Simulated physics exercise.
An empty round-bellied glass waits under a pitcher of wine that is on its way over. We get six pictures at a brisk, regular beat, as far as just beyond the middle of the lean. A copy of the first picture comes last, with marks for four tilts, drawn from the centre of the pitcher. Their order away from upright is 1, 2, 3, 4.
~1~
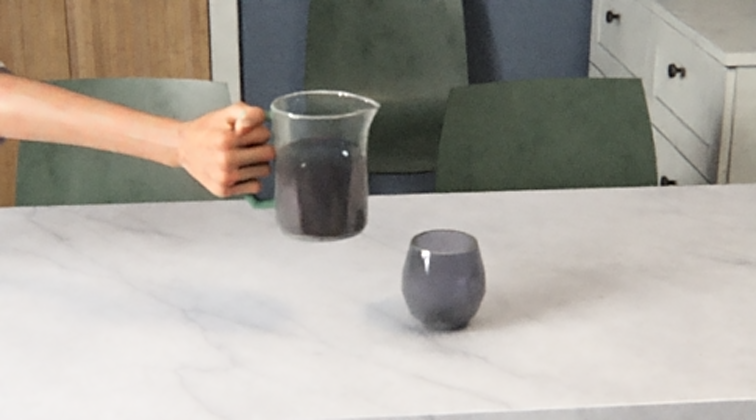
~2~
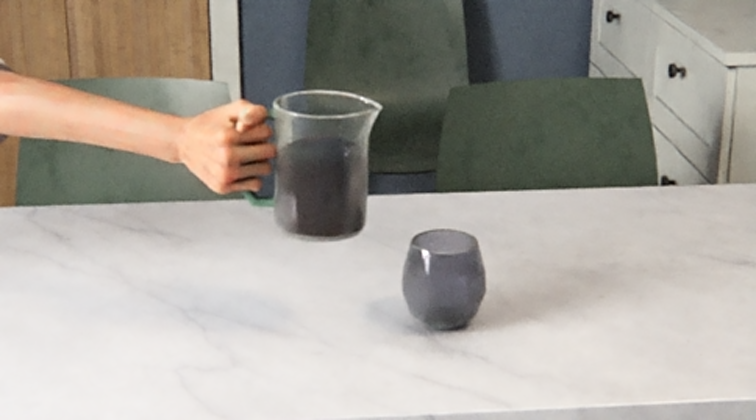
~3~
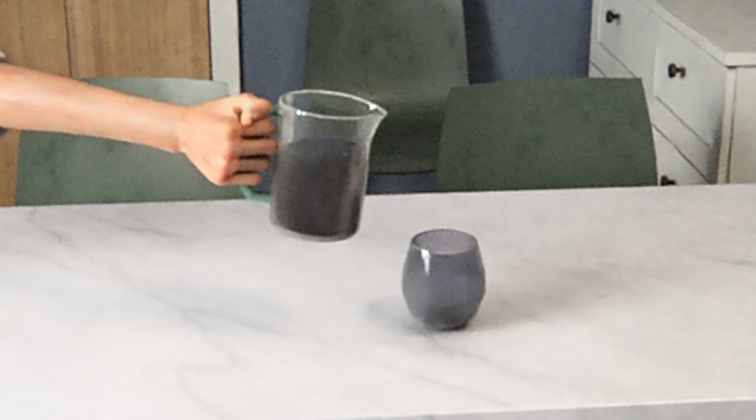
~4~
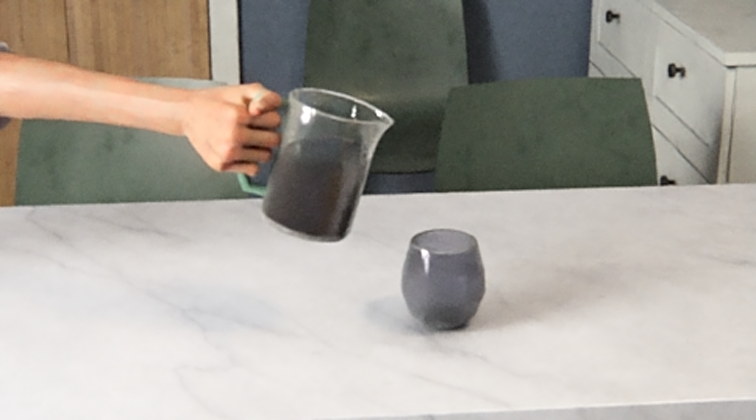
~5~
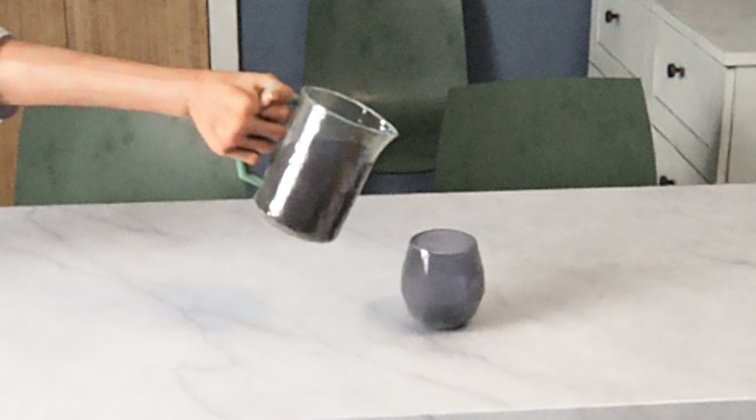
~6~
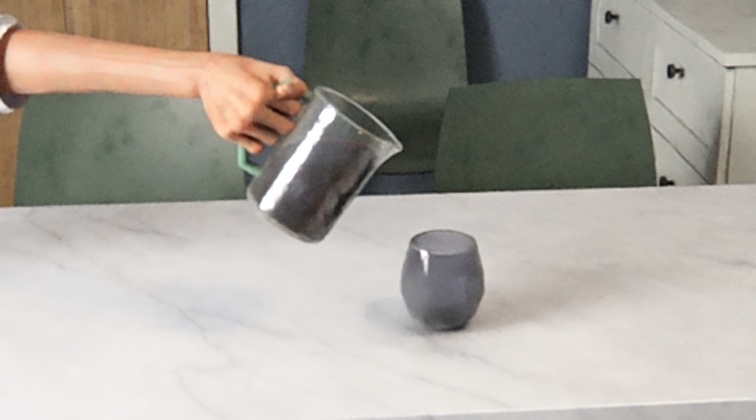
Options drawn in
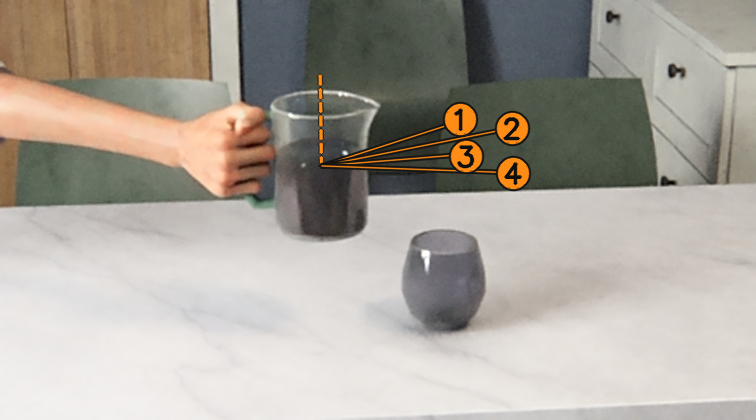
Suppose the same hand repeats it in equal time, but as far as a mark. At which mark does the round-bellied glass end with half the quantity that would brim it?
Line 1 does it best.
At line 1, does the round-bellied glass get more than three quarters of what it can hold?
No, less.
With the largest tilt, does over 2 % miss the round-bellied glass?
Yes.
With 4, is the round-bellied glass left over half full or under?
Over half.
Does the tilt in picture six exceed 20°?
Yes, it does.
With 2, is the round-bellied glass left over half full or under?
Over half.
In orange, 1 at (444, 126); 2 at (495, 131); 3 at (449, 155); 4 at (496, 172).
With 1, the round-bellied glass ends with about 53 % of what it can hold.
With 2, the round-bellied glass ends with about 65 % of what it can hold; 6 % of the wine is spilt.
With 3, the round-bellied glass ends with about 81 % of what it can hold; 7 % of the wine is spilt.
With 4, the round-bellied glass ends with about 76 % of what it can hold; 22 % of the wine is spilt.
